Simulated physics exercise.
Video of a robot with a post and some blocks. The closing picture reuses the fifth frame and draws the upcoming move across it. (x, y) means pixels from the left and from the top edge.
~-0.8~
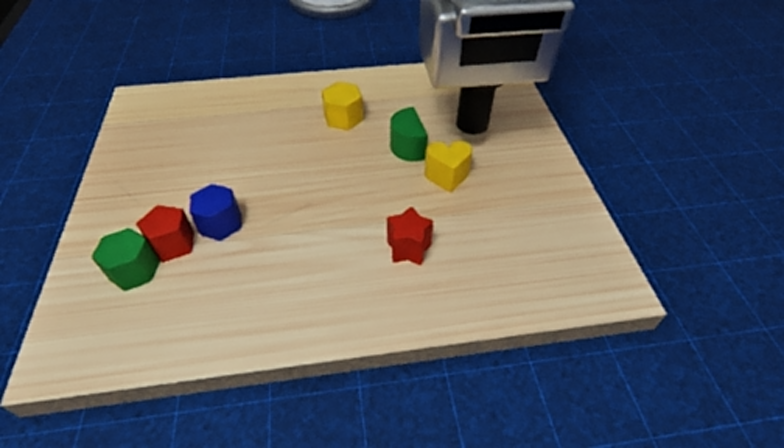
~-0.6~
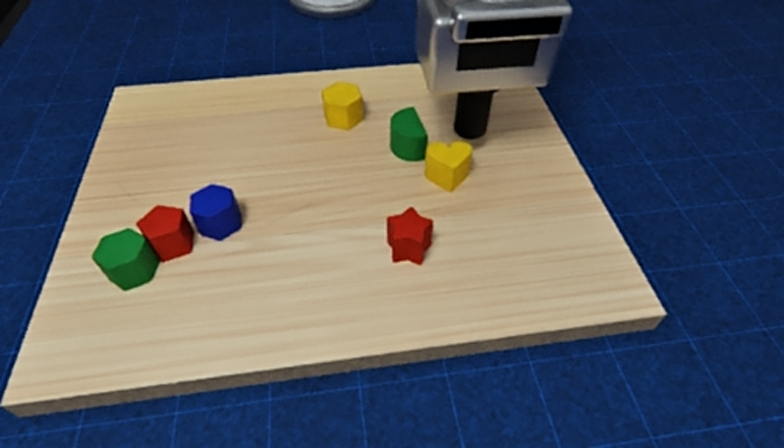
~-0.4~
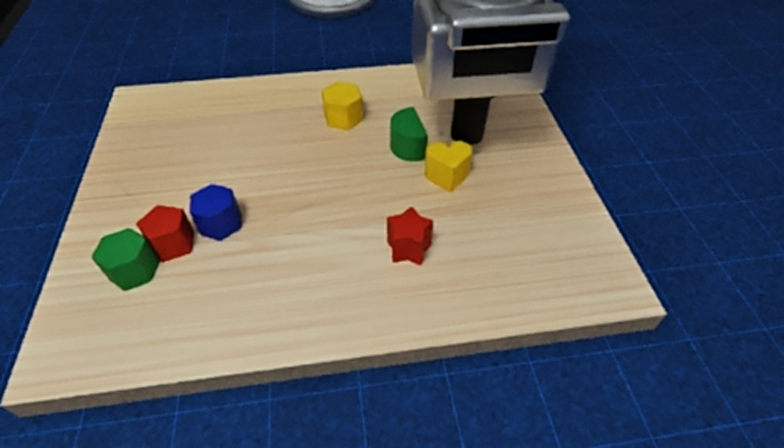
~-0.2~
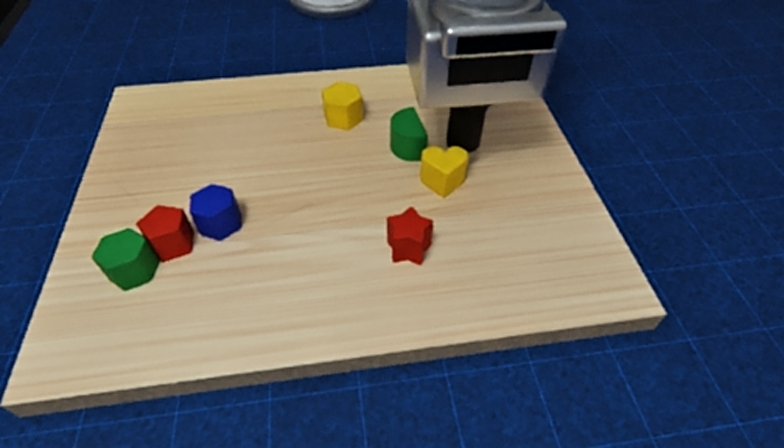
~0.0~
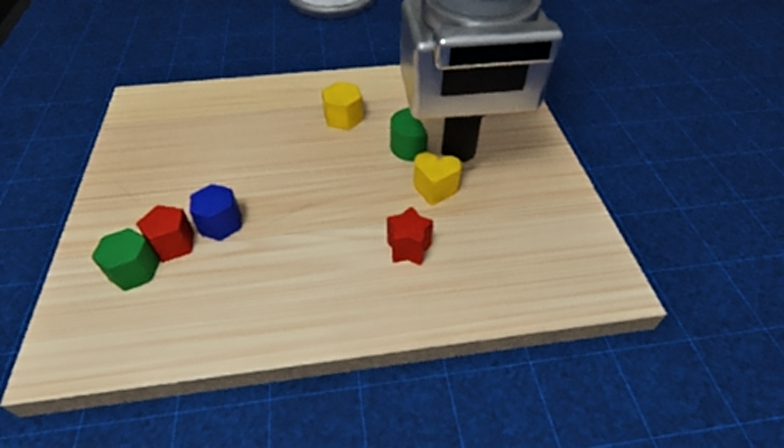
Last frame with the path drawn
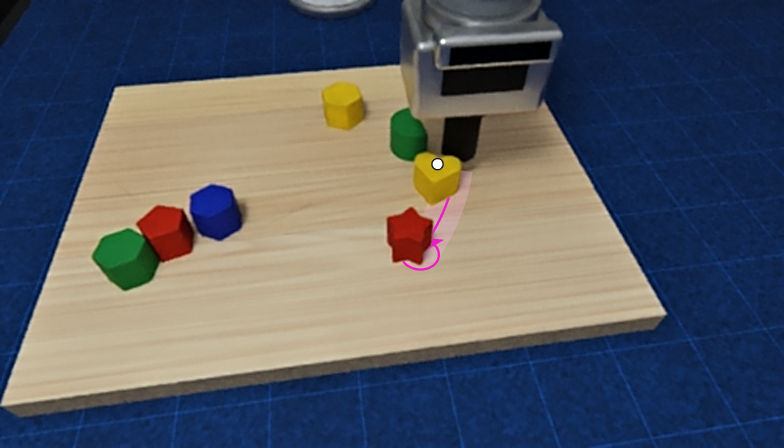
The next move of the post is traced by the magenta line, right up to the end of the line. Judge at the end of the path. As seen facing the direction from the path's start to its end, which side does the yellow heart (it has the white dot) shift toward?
The yellow heart goes right.
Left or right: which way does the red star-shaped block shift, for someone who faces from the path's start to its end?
Right-hand side.
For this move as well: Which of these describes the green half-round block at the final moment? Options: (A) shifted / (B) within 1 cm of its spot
I choose B.
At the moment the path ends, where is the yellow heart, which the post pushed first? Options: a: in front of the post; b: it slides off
Option b.
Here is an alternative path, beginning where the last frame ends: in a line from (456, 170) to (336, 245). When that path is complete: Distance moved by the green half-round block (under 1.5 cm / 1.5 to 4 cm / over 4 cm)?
Shift: Under 1.5 cm.
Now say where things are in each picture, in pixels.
In the first picture, post tip at (472, 125); block tops, green half-round block at (408, 122); red star-shaped block at (410, 224); yellow heart at (450, 151).
In the second picture, post at (470, 129); blocks unchanged.
In the third picture, post at (467, 135); blocks unchanged.
In the fourth picture, post at (463, 143); yellow heart at (446, 157).
In the fifth picture, post at (458, 152); green half-round block at (408, 122); red star-shaped block at (410, 224); yellow heart at (438, 164).
Path on the board, from (456, 170) via (449, 196) and (437, 224), ending at (420, 254); the dot is on the yellow heart.
What follows on the original path. One third of the way, post at (451, 179); yellow heart at (421, 180), turned 60° clockwise.
Two thirds of the way, post at (439, 208); red star-shaped block at (406, 227), turned 20° anticlockwise; yellow heart at (407, 190), turned 100° clockwise.
At the end, post at (421, 237); green half-round block in place; red star-shaped block at (382, 243); yellow heart at (406, 192), turned 110° clockwise.
